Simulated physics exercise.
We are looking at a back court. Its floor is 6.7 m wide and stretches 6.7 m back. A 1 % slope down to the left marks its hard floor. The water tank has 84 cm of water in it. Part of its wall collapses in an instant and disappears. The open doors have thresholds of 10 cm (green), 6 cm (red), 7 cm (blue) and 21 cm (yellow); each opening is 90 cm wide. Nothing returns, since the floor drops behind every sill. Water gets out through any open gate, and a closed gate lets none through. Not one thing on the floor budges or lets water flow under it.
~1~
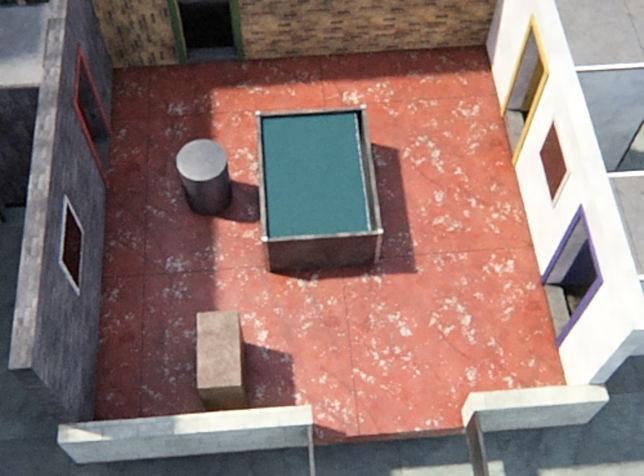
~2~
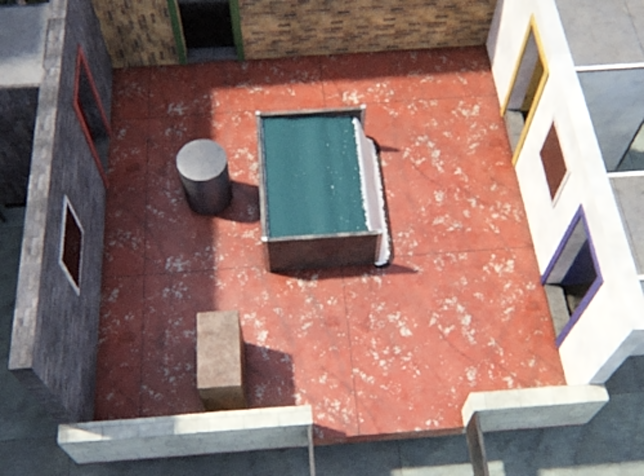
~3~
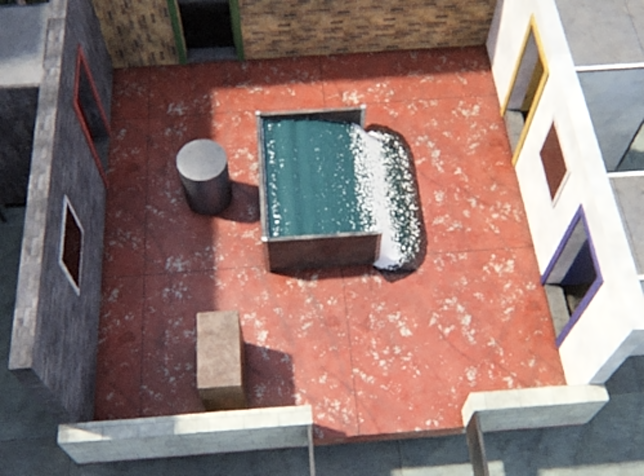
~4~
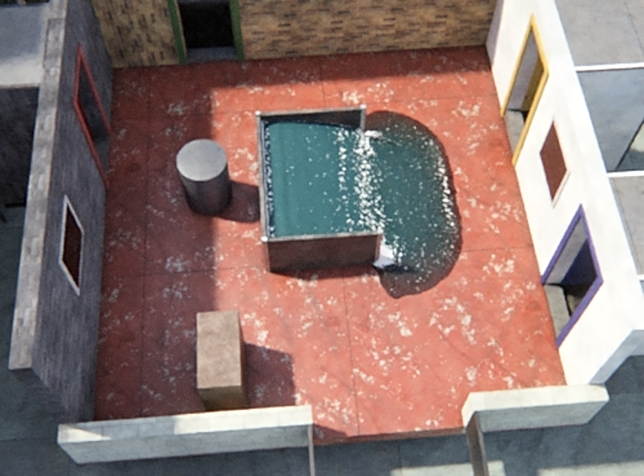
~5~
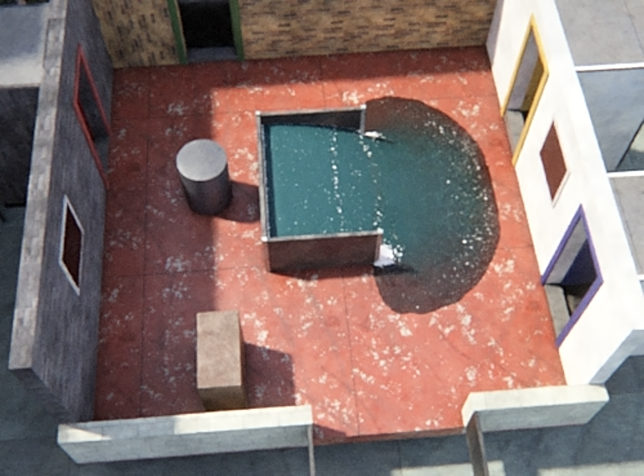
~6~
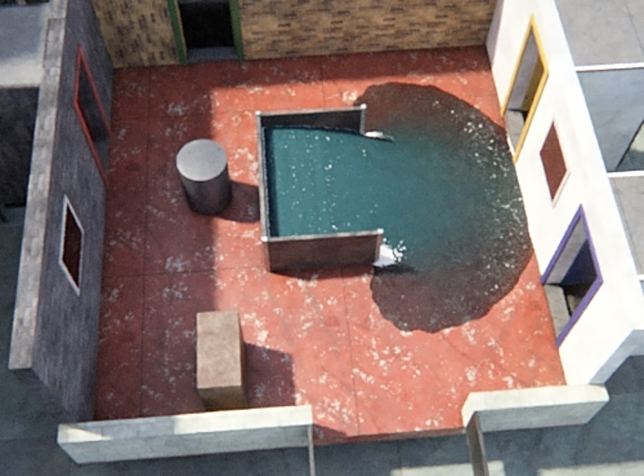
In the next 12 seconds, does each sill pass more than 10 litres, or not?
At the end, the green door will not let too much through; the red door will let too much through; the blue door will let too much through; the yellow door will let too much through.
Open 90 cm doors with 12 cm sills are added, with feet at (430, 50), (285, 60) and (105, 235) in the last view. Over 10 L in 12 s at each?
In turn: Beyond it, short of it, short of it.
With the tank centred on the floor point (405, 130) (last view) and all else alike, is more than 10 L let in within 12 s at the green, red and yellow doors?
Well, against that limit, at green it's within bounds, at red it's too much, and at yellow it's too much.
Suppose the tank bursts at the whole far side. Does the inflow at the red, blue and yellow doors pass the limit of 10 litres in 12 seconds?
Then: Red past it, blue below, yellow below.
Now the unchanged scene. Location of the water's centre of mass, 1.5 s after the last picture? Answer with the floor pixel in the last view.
Centre: Roughly (435, 200) px.
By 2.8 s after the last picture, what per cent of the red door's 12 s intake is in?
Some 0 in a hundred.
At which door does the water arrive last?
Red.
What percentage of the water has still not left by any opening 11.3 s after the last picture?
76 %.
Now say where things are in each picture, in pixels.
The first picture shows the water tank at (316, 174) is whole and still, 84 cm deep.
In the second picture, the front is at a hidden place, 1.2 m from the gap at (367, 191); 0.4 m2 of floor is under water; 84 cm left at the back of the water tank.
In the third picture, the front is at (387, 131), 1.4 m from the gap at (367, 192); 1.8 m2 of floor is under water; 78 cm left at the back of the water tank.
In the fourth picture, water pours out at (367, 193) and has run 1.8 m, to (395, 116); typically 12 cm deep outside, 72 cm at the water tank's back.
In the fifth picture, water pours out at (367, 193) and has run 2.1 m, to (422, 106); typically 9 cm deep outside, 70 cm at the water tank's back.
In the sixth picture, water pours out at (367, 193) and has run 2.7 m, to (507, 137); typically 8 cm deep outside, 63 cm at the water tank's back.
Then, 0.7 s after the last picture water covers 30 % of the floor and is deepest (48 cm) near (502, 196); green door not reached, red door not reached, blue door 17 cm at the sill, 7 L in, yellow door 40 cm at the sill, 46 L in.
Then, 1.5 s after the last picture water covers 30 % of the floor and is deepest (45 cm) near (479, 51); green door not reached, red door not reached, blue door 16 cm at the sill, 43 L in, yellow door 32 cm at the sill, 110 L in.
Then, 2.8 s after the last picture water covers 55 % of the floor and is deepest (26 cm) near (481, 59); green door not reached, red door not reached, blue door 10 cm at the sill, 70 L in, yellow door 14 cm at the sill, 128 L in.
Then, 6.3 s after the last picture water covers 90 % of the floor and is deepest (16 cm) near (114, 75); green door 4 cm at the sill, 0 L in, red door 12 cm at the sill, 44 L in, blue door 6 cm at the sill, 93 L in, yellow door 6 cm at the sill, 129 L in.
Then, 11.3 s after the last picture water covers 95 % of the floor and is deepest (14 cm) near (93, 439); green door 8 cm at the sill, 0 L in, red door 9 cm at the sill, 94 L in, blue door 2 cm at the sill, 94 L in, yellow door 2 cm at the sill, 129 L in.
